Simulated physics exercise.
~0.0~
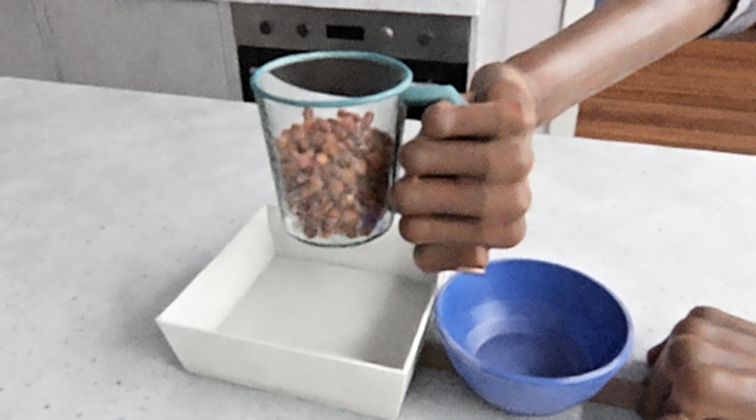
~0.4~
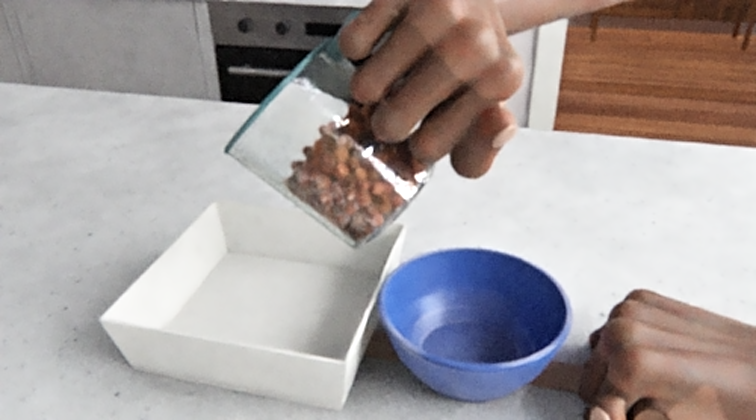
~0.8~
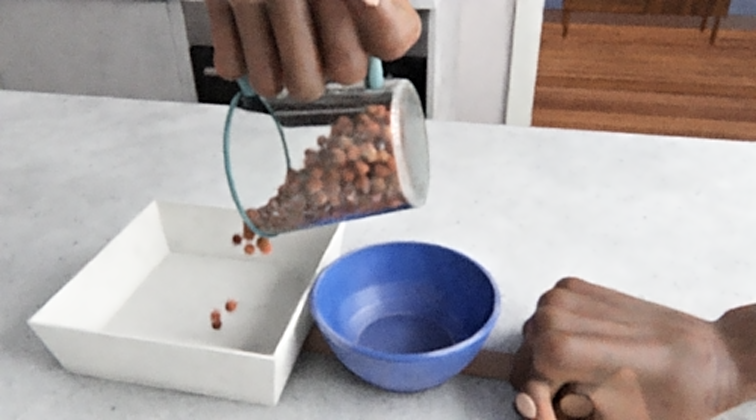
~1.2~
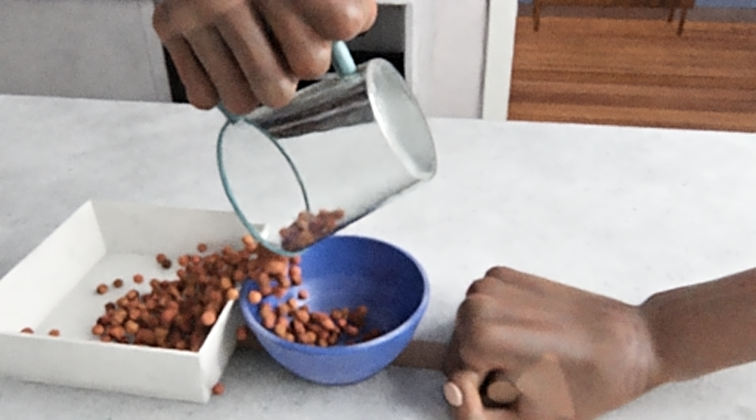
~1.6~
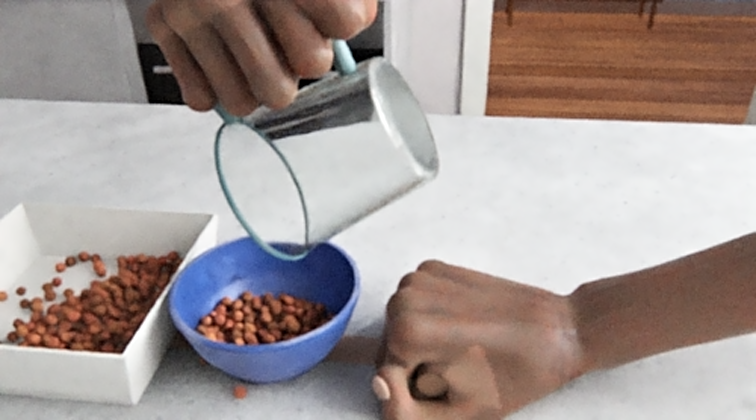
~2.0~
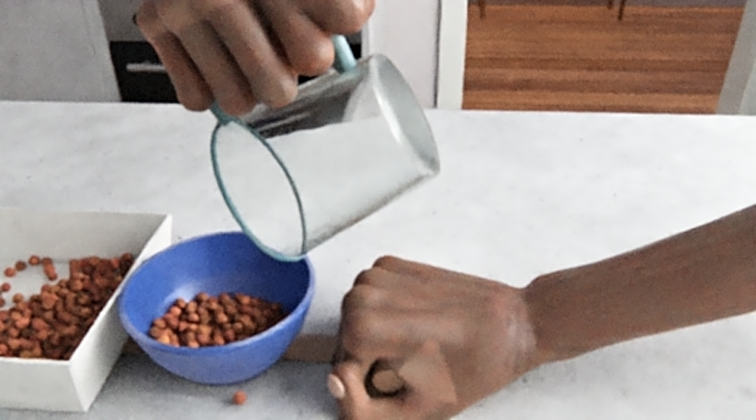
On a pale kitchen counter, a hand tipped a clear cup of reddish-brown pellets while another hand slid a white tray and blue bowl left, filling the tray first, then the bowl; the tray ended with more, and a stray pellet lay outside.
